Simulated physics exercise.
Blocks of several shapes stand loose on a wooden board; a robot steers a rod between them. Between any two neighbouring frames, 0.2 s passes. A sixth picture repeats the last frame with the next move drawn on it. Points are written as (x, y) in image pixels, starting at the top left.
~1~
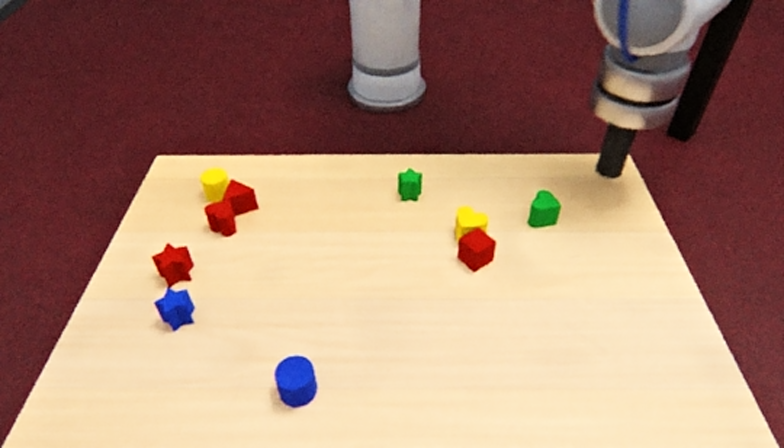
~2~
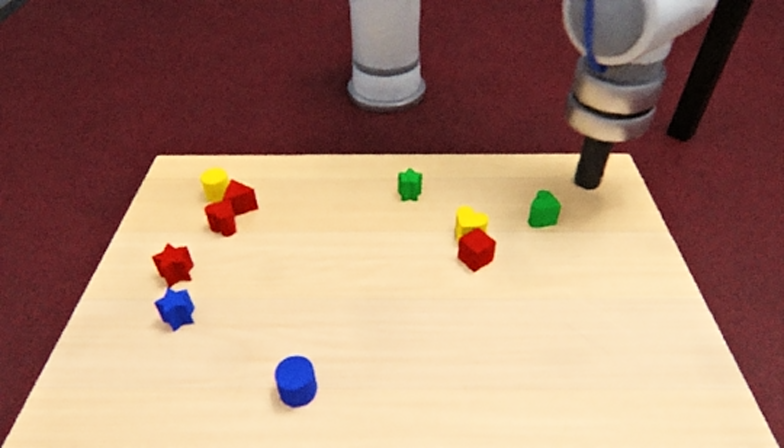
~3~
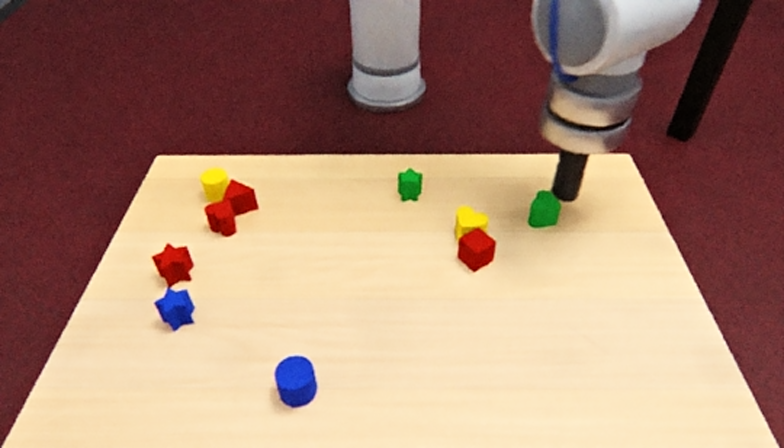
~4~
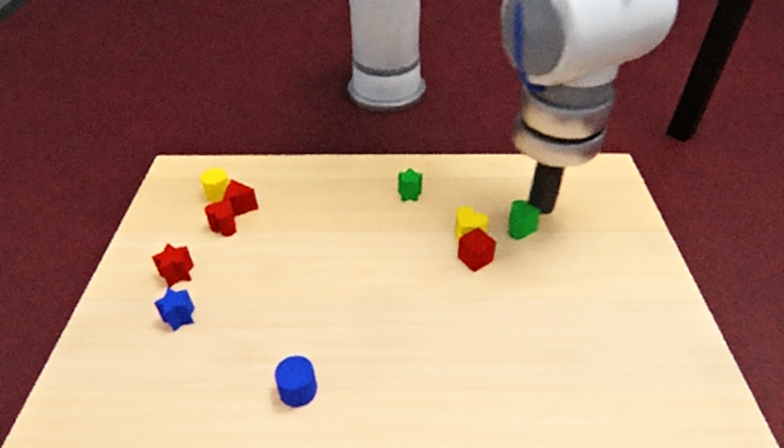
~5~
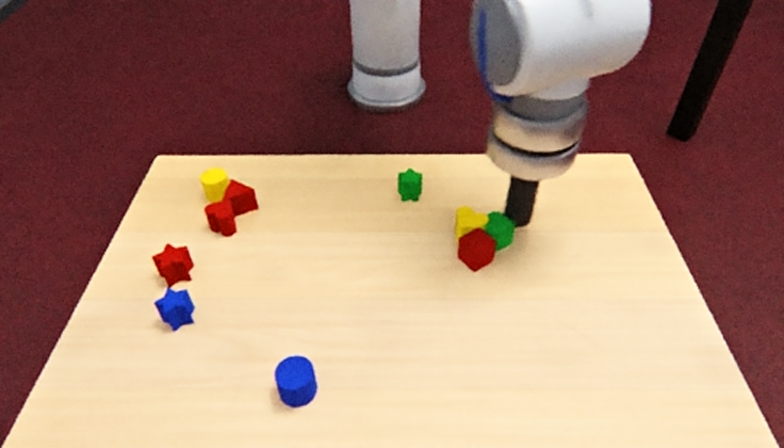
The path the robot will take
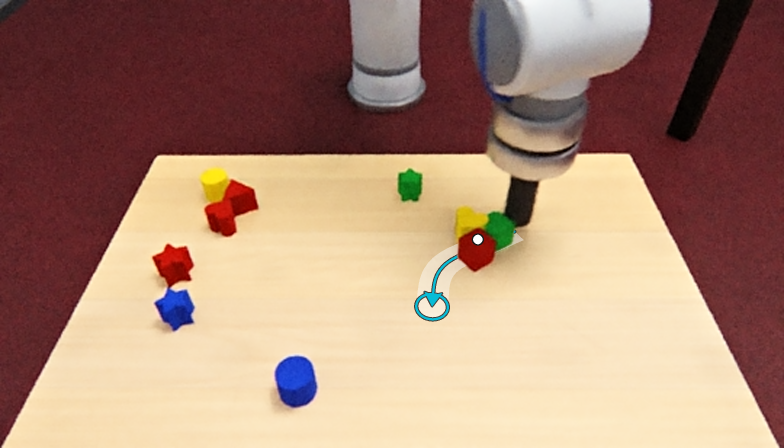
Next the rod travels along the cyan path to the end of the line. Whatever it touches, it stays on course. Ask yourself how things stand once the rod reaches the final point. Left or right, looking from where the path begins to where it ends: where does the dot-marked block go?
Taking start-to-end as forward, the block's sideways shift goes to the left.
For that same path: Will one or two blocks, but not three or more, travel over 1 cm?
No, that is not how it ends up.
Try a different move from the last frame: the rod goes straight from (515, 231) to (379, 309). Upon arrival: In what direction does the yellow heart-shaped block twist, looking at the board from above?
It is turned clockwise.
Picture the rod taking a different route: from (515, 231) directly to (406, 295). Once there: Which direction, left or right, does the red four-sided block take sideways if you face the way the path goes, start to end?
That block drifts left.
Path on the board, from (515, 231) through (477, 248) and (441, 269) to (432, 306); the dot is on the red four-sided block.
On the path given first. One third of the way, rod (478, 235); yellow heart-shaped block (443, 222), turned 85° clockwise; red four-sided block (452, 262), turned 50° anticlockwise; green heart-shaped block (459, 241).
Two thirds of the way, rod (441, 256); yellow heart-shaped block (440, 223), turned 110° clockwise; red four-sided block (447, 273), turned 75° anticlockwise; green heart-shaped block (417, 260).
At the end, rod (433, 293); yellow heart-shaped block (440, 223), turned 110° clockwise; red four-sided block (458, 305), turned 110° anticlockwise; green heart-shaped block (405, 270), turned 40° clockwise.
